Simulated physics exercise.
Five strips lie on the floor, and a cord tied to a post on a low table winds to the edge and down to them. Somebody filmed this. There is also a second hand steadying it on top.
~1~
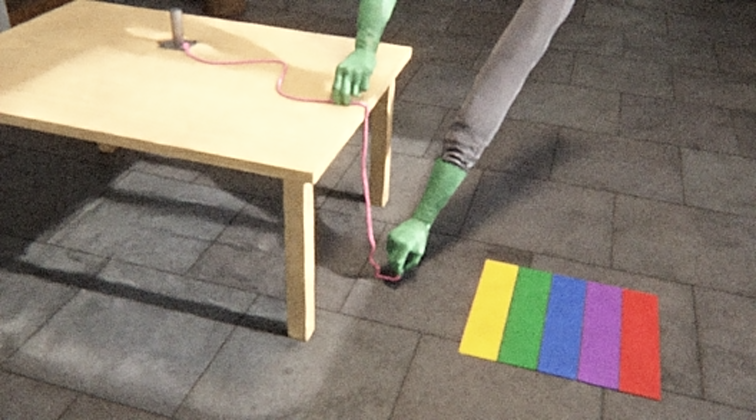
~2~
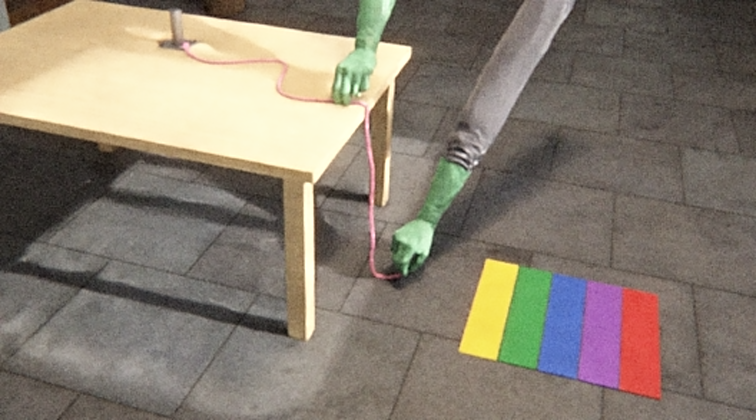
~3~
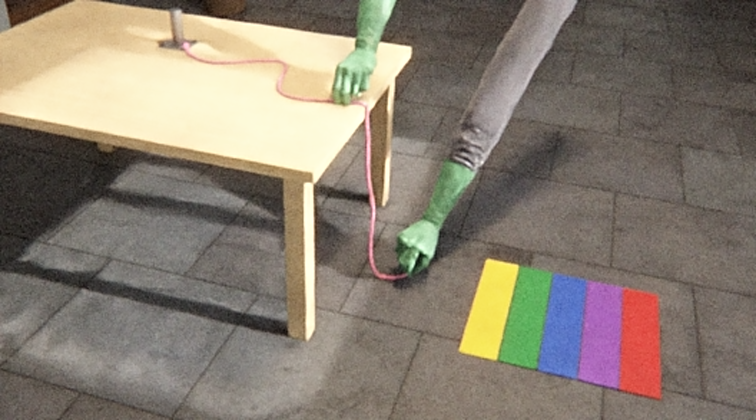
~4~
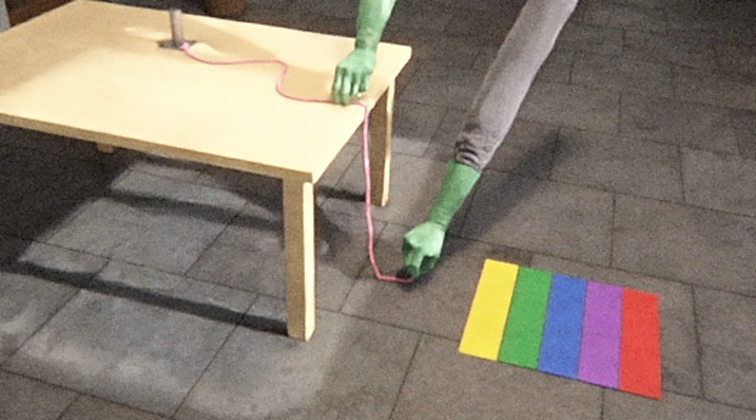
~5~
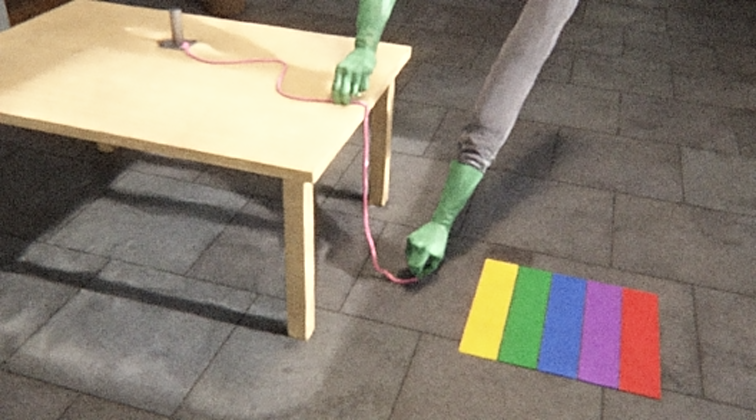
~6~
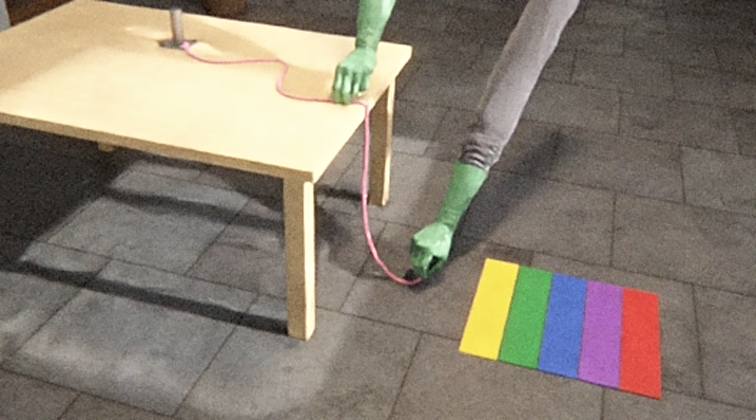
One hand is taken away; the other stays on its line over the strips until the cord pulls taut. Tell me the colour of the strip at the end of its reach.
It is purple.
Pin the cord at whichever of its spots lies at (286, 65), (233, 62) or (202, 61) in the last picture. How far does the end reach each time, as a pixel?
Going through the tries, I'd expect close to (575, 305), (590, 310) and lastly (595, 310).
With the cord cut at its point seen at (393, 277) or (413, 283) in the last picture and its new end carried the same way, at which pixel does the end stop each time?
In turn, around (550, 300) and around (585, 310).
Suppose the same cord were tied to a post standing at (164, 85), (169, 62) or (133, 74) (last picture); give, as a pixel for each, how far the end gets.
Taking the tries in turn, you get (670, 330), (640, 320) and (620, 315).
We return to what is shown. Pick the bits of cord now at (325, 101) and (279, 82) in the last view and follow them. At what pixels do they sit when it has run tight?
The first one ends up at (398, 121) and the second one at (337, 87).
Soon after, end near (547, 301); over green.
Then, end near (586, 309); over blue.
At full stretch, end near (610, 315); over purple. Over purple.
